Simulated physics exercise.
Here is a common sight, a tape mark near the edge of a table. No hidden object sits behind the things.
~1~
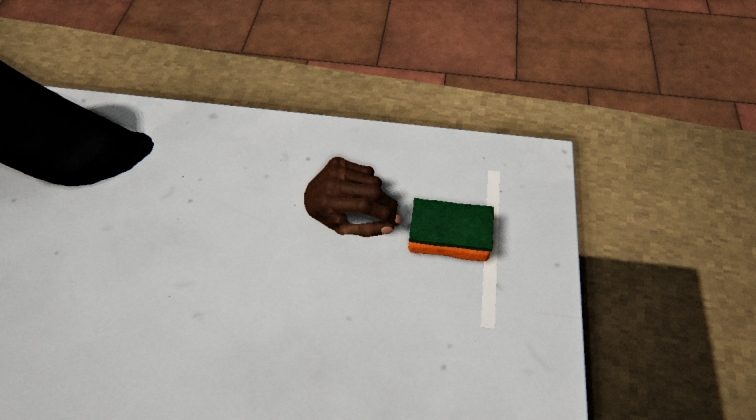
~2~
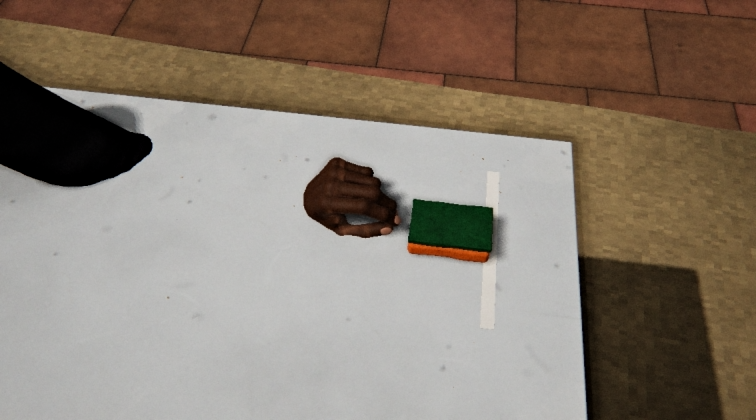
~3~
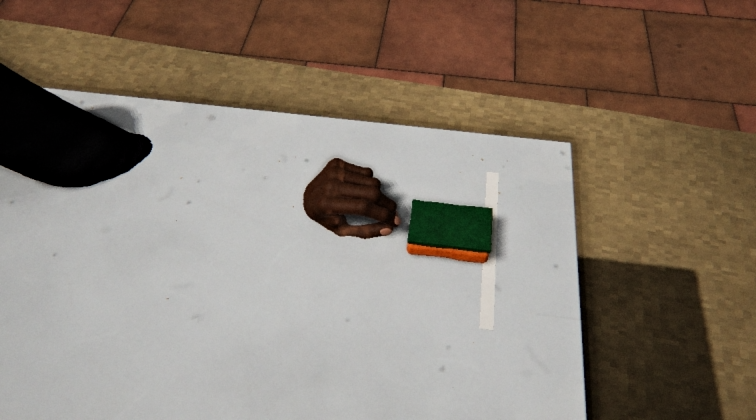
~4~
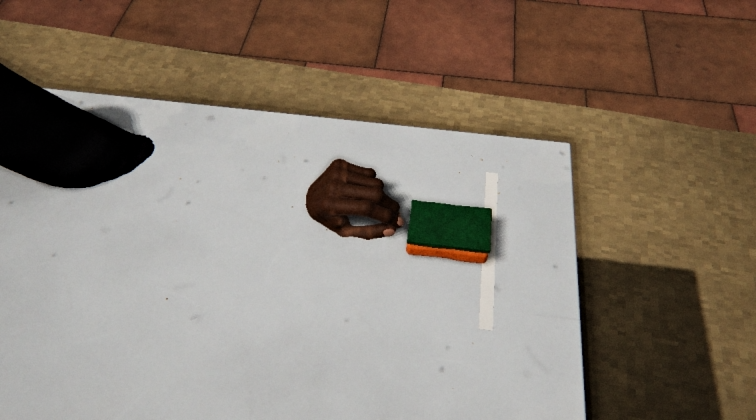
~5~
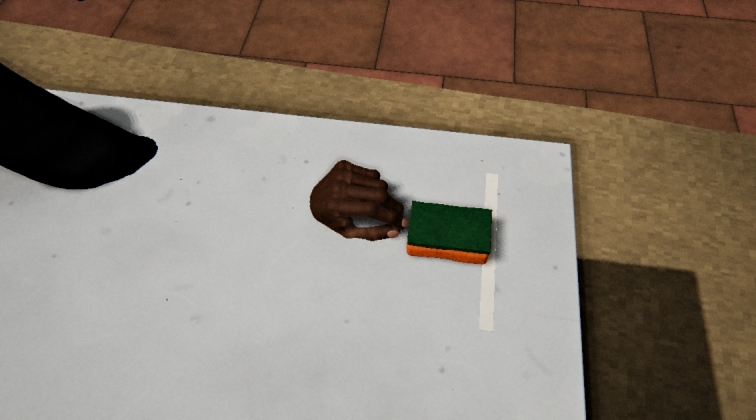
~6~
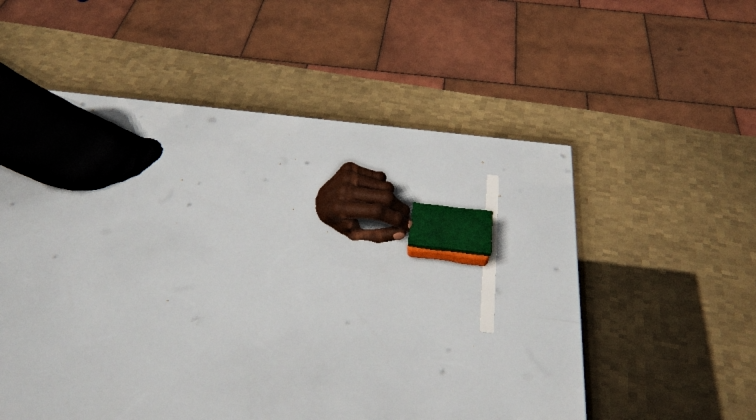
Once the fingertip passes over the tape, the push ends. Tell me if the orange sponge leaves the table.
So the orange sponge remains on the tabletop, as it turns out.
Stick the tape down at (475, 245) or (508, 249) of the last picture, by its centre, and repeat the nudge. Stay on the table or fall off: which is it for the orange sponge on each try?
Try one: It never leaves the tabletop; try two: It never leaves the tabletop.
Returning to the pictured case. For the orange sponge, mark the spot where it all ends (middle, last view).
End position, centre: Approx. (540, 245).
Then, 0.40 s past the last view, orange sponge travelled a little near (473, 237).
Then, 0.82 s past the last view, orange sponge travelled about its own width near (502, 241).
Then, 1.16 s past the last view, orange sponge travelled about its own width near (525, 243).
Finally, the orange sponge is still on the table, near (540, 245).
